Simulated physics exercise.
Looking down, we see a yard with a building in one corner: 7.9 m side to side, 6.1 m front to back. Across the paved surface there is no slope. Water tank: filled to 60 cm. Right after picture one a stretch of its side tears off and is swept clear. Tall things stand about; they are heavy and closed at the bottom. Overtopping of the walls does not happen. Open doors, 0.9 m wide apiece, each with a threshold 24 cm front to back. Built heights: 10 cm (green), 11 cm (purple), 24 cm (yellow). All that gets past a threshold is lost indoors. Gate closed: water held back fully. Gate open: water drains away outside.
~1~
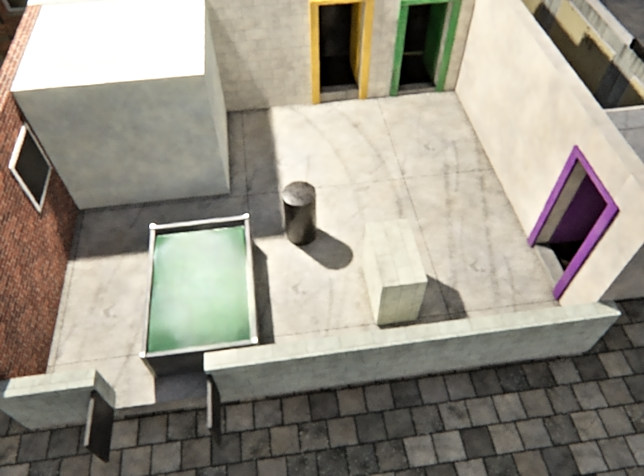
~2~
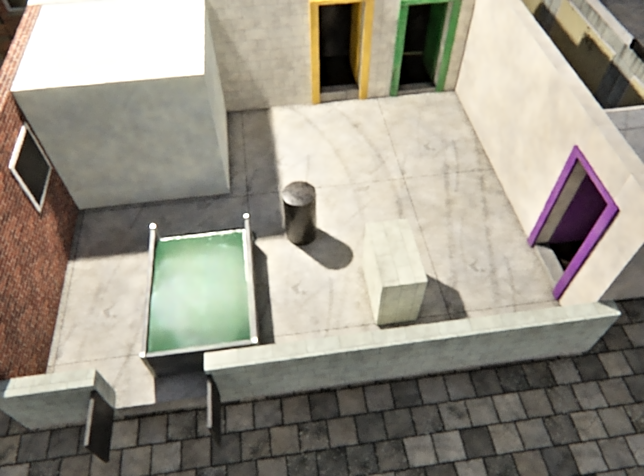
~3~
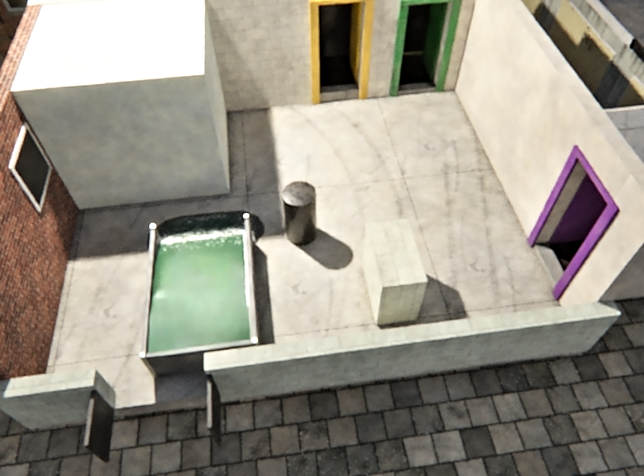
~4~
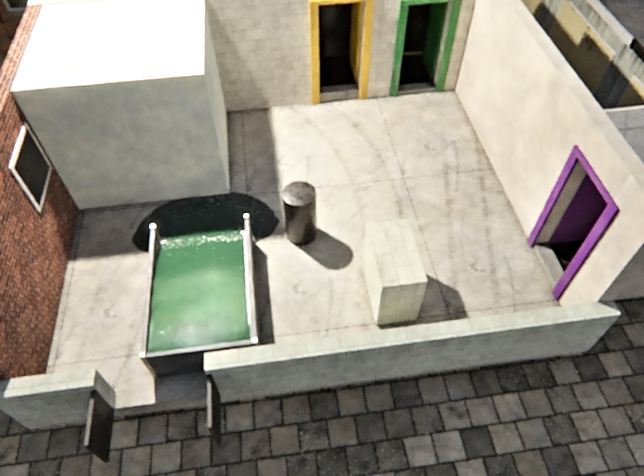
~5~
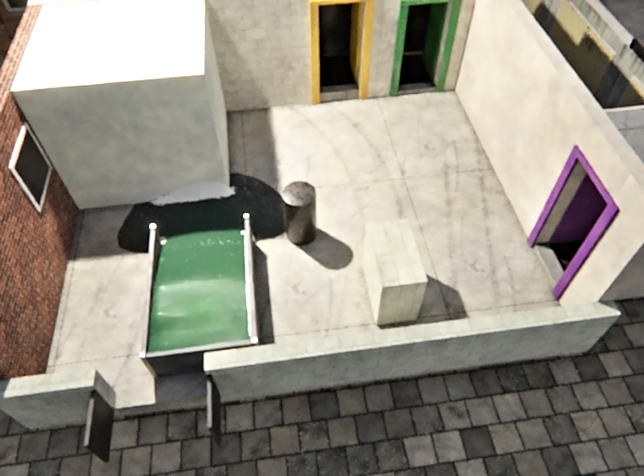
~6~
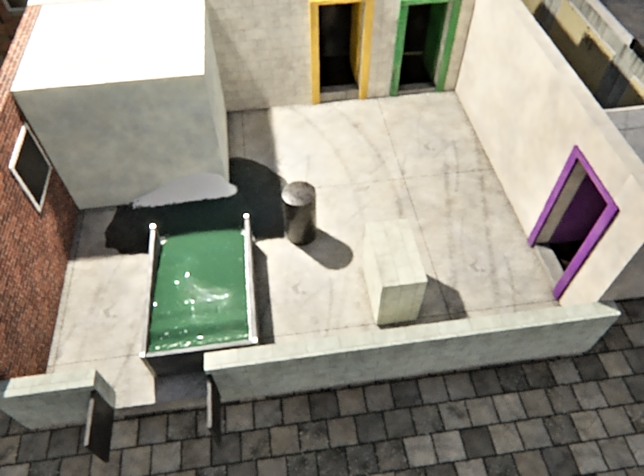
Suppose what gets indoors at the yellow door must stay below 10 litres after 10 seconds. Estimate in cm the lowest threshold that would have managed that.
A height of about 9 cm would have managed it.
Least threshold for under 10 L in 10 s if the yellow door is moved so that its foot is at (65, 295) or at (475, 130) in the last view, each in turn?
In turn: Roughly 9.0 cm, roughly 9.0 cm.
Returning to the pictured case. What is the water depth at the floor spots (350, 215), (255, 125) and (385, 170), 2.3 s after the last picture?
First 2, then 2, then 3 cm.
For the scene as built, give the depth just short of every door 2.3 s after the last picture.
In cm: Green 7, purple 0, yellow 12.
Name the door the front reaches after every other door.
I'd go with the purple door.
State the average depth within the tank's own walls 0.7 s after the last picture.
I'd put it near 33 cm.
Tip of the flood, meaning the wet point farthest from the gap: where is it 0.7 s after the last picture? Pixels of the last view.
(266, 112).
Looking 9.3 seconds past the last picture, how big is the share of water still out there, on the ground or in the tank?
Water still present: Approx. 86 %.
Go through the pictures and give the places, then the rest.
In the first picture, still water, 60 cm deep, in the water tank at (201, 283); the yellow door at (340, 61) is dry.
In the second picture, the front is at a hidden place, 0.3 m from the gap on the far side; 0.3 m2 of floor is wet, 60 cm left at the back.
In the third picture, the front is at (188, 219), 0.7 m from the gap on the far side; 1.1 m2 of floor is wet, 60 cm left at the back.
In the fourth picture, the gap is on the far side, the front 1.2 m out at (195, 199); the back of the water tank holds 60 cm.
In the fifth picture, water pours out on the far side and has run 1.6 m, to (230, 179); about 8 cm deep outside, 59 cm at the back.
In the sixth picture, the front is at (235, 161), 2.1 m from the gap on the far side; 3.6 m2 of floor is wet, 52 cm left at the back; the yellow door at (340, 61), 4.7 m from the gap, is still 2.7 m from the nearest water.
Then, 0.7 s after the last picture water covers 20 % of the floor, deepest (40 cm) near (198, 205); it has not reached the yellow door.
Then, 2.3 s after the last picture water covers 55 % of the floor, deepest (30 cm) near (90, 210); 12 cm at the yellow door, 0 litres in over its 24 cm threshold.
Then, 9.3 s after the last picture water covers 90 % of the floor, deepest (10 cm) near (80, 211); 4 cm at the yellow door, 0 litres in over its 24 cm threshold.
At the yellow door as built, the water peaked near 14 cm, 1.7 s after the last picture.
With a threshold of 8 cm, 15 litres would have come in within the 10 s; with 11 cm, 3 litres. So under 10 litres takes about 9 cm.
